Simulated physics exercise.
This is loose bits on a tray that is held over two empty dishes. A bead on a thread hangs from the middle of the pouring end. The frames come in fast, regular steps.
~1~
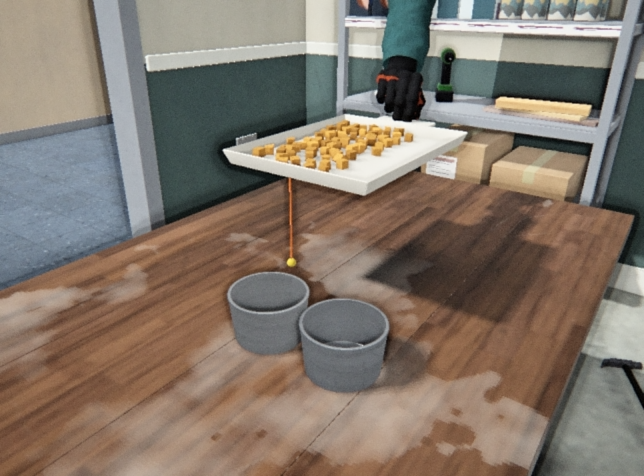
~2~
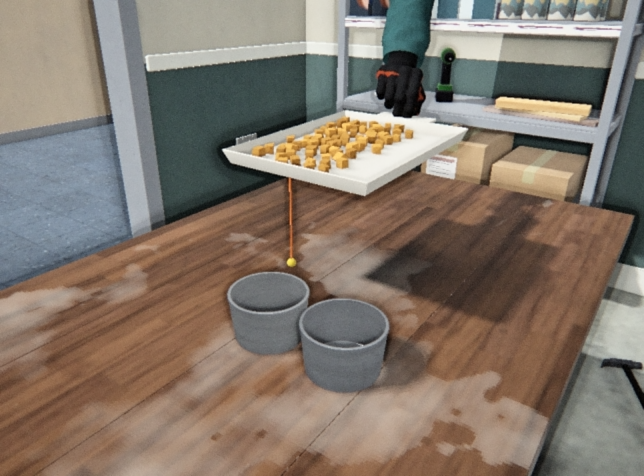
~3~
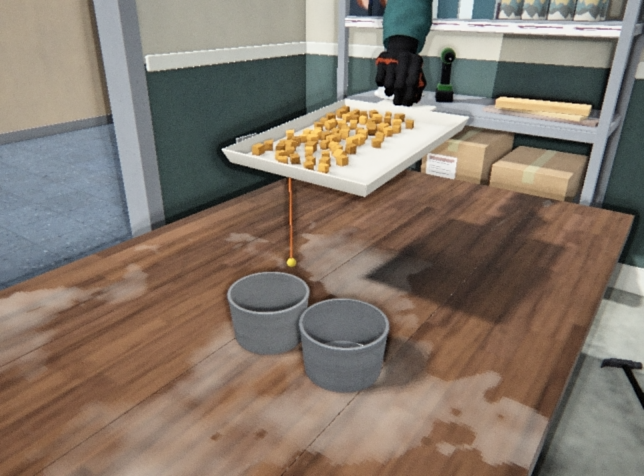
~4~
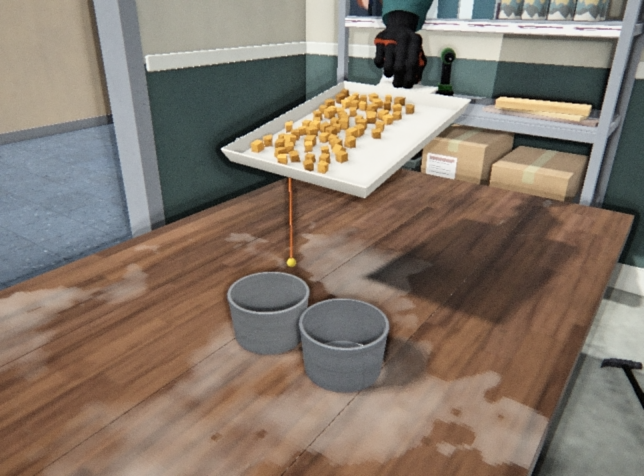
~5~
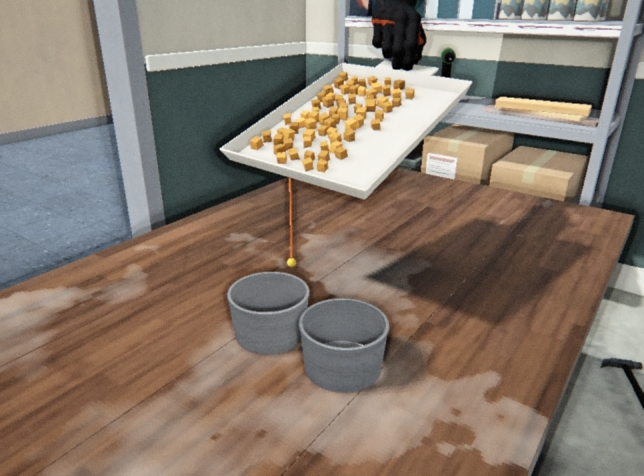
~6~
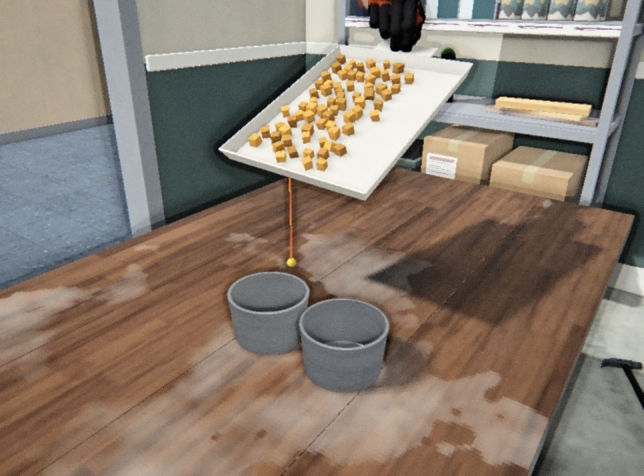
A gloved hand held a white tray of small golden-brown cubes above two empty gray dishes on a wooden table, then raised the far end, steadily tilting the tray toward its lower right corner.
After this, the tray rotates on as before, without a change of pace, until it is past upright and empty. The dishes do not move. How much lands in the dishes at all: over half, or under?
In the dishes lies more than half of it.
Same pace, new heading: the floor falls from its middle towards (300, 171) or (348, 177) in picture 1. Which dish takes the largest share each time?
One: The left dish. Two: Right.
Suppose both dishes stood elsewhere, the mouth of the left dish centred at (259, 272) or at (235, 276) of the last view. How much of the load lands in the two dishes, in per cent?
The first gives 50 %, the second 60 %.
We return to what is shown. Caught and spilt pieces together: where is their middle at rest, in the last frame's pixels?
Around (283, 338).
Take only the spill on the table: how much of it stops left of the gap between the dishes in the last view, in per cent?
Close to 90 per cent.
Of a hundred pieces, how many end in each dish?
Left dish near 40 in a hundred; right dish near 40.
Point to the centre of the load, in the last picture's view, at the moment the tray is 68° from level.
Close to (293, 151).
Soon after the last picture, tray tipped steeply; all on the tray.
A little later, tray tipped past a quarter turn; a small part on the tray; about a quarter in the right dish; a small part in the left dish; a small part outside both; about a third in the air.
Later still, tray tipped past a quarter turn; about a third in the right dish; about a third in the left dish; about a quarter outside both.
At rest, tray tipped past a quarter turn; about a third in the right dish; about a third in the left dish; about a quarter outside both.
